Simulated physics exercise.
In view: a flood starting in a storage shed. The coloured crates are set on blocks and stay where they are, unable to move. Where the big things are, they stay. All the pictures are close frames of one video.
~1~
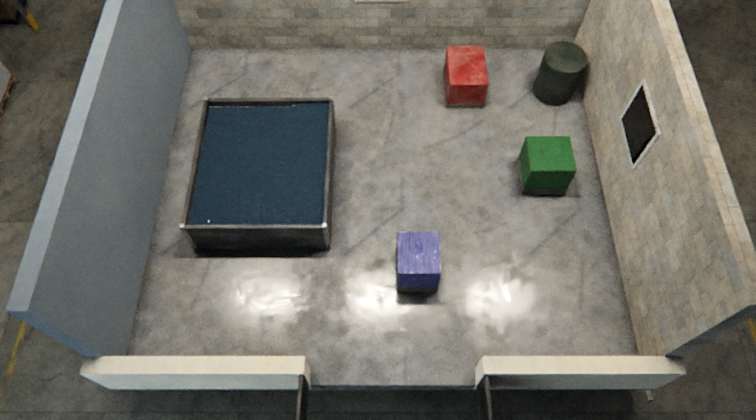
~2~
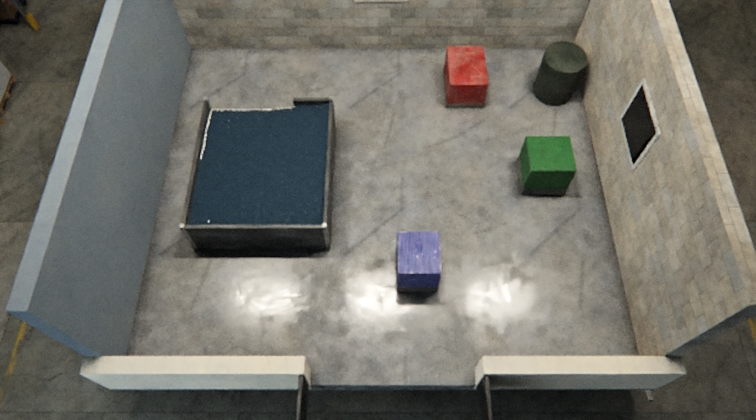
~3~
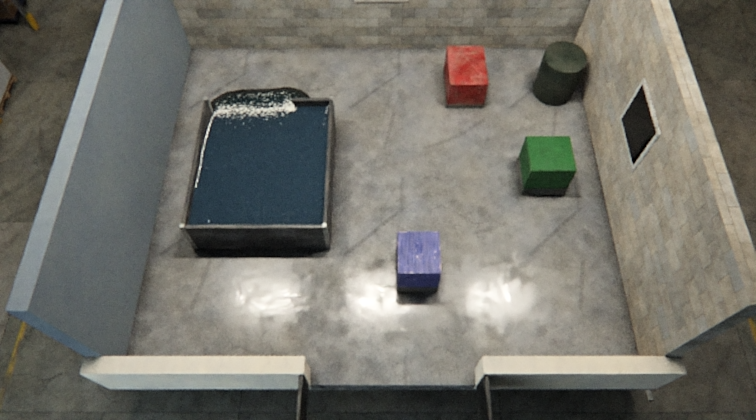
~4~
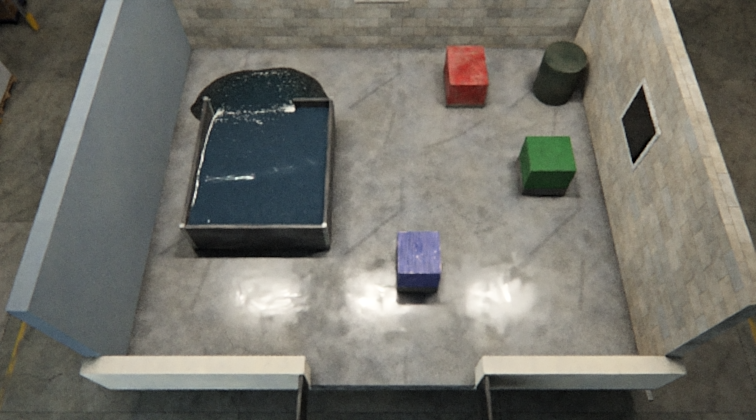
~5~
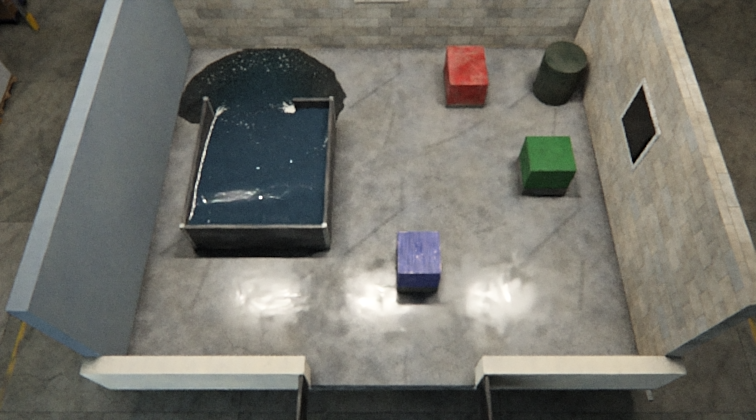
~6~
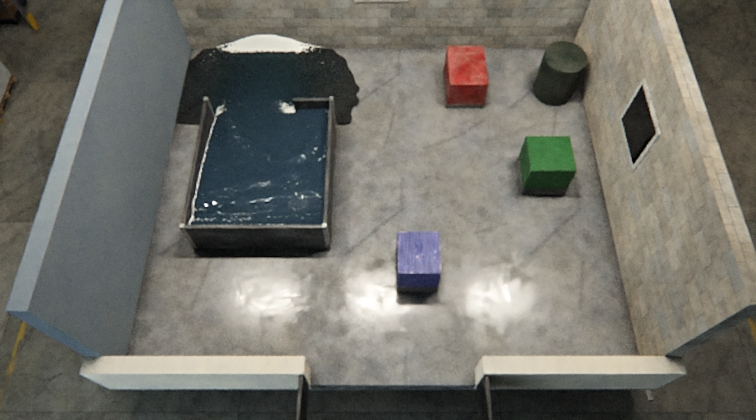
The clip shows an open tank of dark blue water in a walled space with red, green and purple blocks and a dark cylinder, as water pours through a gap in its far side and spreads to the back wall.
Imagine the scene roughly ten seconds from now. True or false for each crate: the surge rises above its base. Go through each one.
Green crate: False; blue crate: False; red crate: True.
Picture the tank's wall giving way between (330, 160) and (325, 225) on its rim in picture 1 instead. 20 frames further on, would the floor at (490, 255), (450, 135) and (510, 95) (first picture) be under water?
The first comes out soaked, the second soaked, the third soaked.
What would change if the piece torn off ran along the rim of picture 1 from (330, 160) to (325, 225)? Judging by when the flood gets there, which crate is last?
My pick is the crate marked red.
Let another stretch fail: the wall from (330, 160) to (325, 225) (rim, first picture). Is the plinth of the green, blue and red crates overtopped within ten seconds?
The green crate is reached; the blue crate is reached; the red crate is reached.
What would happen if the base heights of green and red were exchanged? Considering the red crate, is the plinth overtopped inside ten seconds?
The red crate gets flooded.
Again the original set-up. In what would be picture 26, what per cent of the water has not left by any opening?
Estimate: Near 100 %.
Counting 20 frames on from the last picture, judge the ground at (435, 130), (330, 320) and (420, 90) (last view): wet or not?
First inundated, second spared, third inundated.
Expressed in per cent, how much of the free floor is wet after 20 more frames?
Around 45 in a hundred.
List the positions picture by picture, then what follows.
The first picture shows the open tank at (262, 161) is whole and still.
In the second picture, the front is at a hidden place, out from the gap on the open tank's far side.
In the third picture, water pours out on the open tank's far side and has run to (299, 94).
In the fourth picture, water pours out on the open tank's far side and has run to (304, 77).
In the fifth picture, the front is at (288, 50), out from the gap on the open tank's far side.
In the sixth picture, the front is at (210, 50), out from the gap on the open tank's far side.
A moment on, water covers 15 % of the floor; the green crate not reached, the blue crate not reached, the red crate not reached.
Next, water covers 20 % of the floor; the green crate not reached, the blue crate not reached, the red crate water round its plinth.
Then, water covers 45 % of the floor; the green crate not reached, the blue crate not reached, the red crate water round its plinth.
Later, water covers 90 % of the floor; the green crate water round its plinth, the blue crate water round its plinth, the red crate water round its plinth.
In the end, water covers 100 % of the floor; the green crate stayed above the water, the blue crate stayed above the water, the red crate was topped.
